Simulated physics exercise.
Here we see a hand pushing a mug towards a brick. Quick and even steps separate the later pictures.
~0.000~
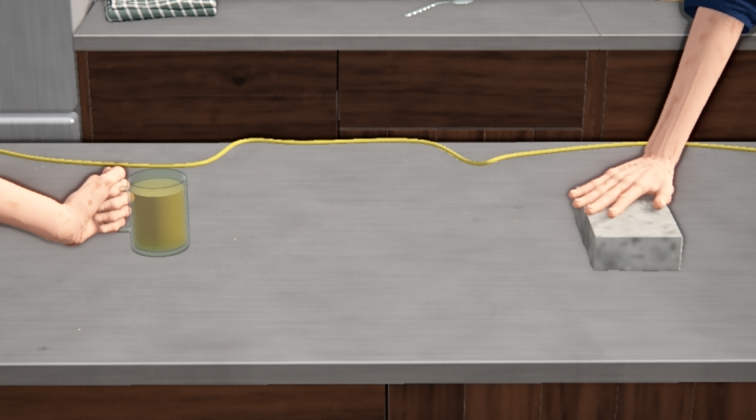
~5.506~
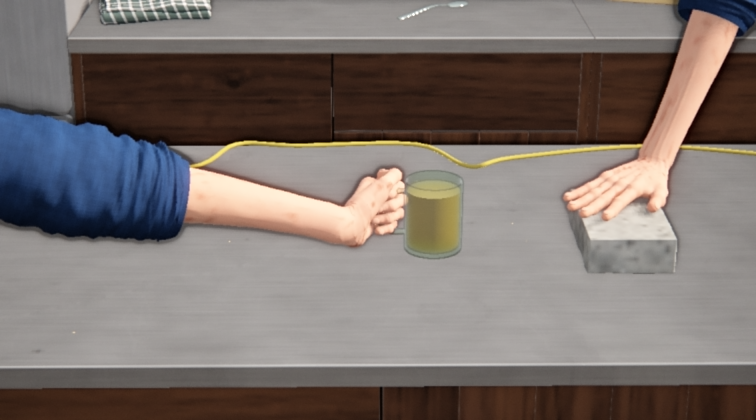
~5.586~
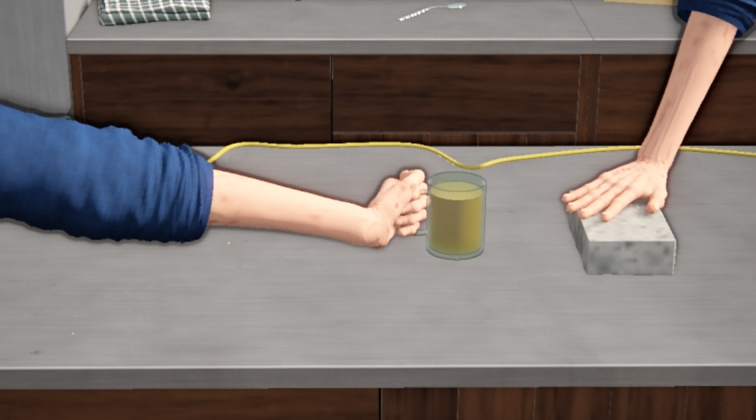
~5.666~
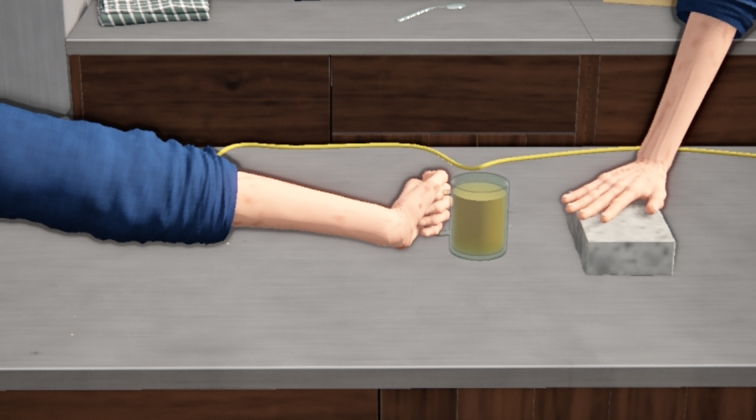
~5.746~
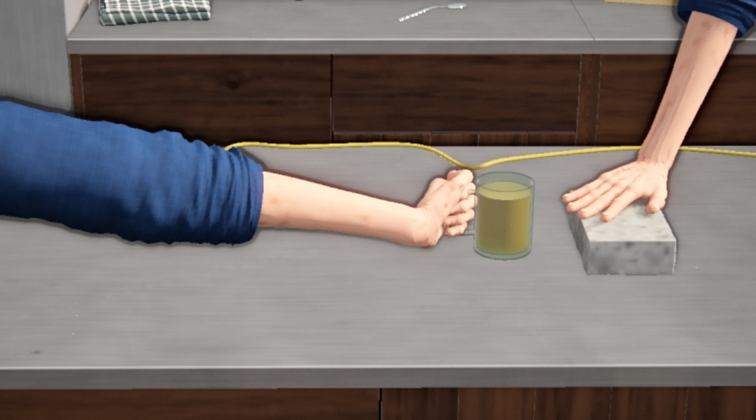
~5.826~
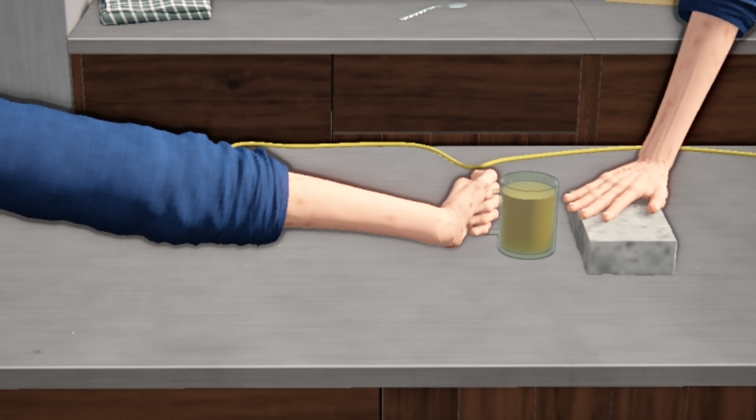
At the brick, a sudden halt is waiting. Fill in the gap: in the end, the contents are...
The contents are partly outside.
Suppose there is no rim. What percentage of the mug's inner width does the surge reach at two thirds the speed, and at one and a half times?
Peak: About 25 %, then about 60 %.
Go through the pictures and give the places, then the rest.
The first picture shows at rest; mug (158, 210) nearly full; brick (626, 227).
The second picture shows under way; mug nearly full, surface at (433, 189).
The third picture shows on by 20 px; mug (456, 213) nearly full.
The fourth picture shows on by 25 px; mug nearly full, surface at (479, 191).
The fifth picture shows on by 25 px; mug (503, 213) nearly full.
The sixth picture shows on by 25 px; mug nearly full, surface at (529, 190); brick (620, 231).
Around 5.9 s, the mug meets the brick.
Around 6.0 s, the apple juice surges up the wall; it has lost some.
Around 7.4 s, the mug stands at the brick; it has lost some.
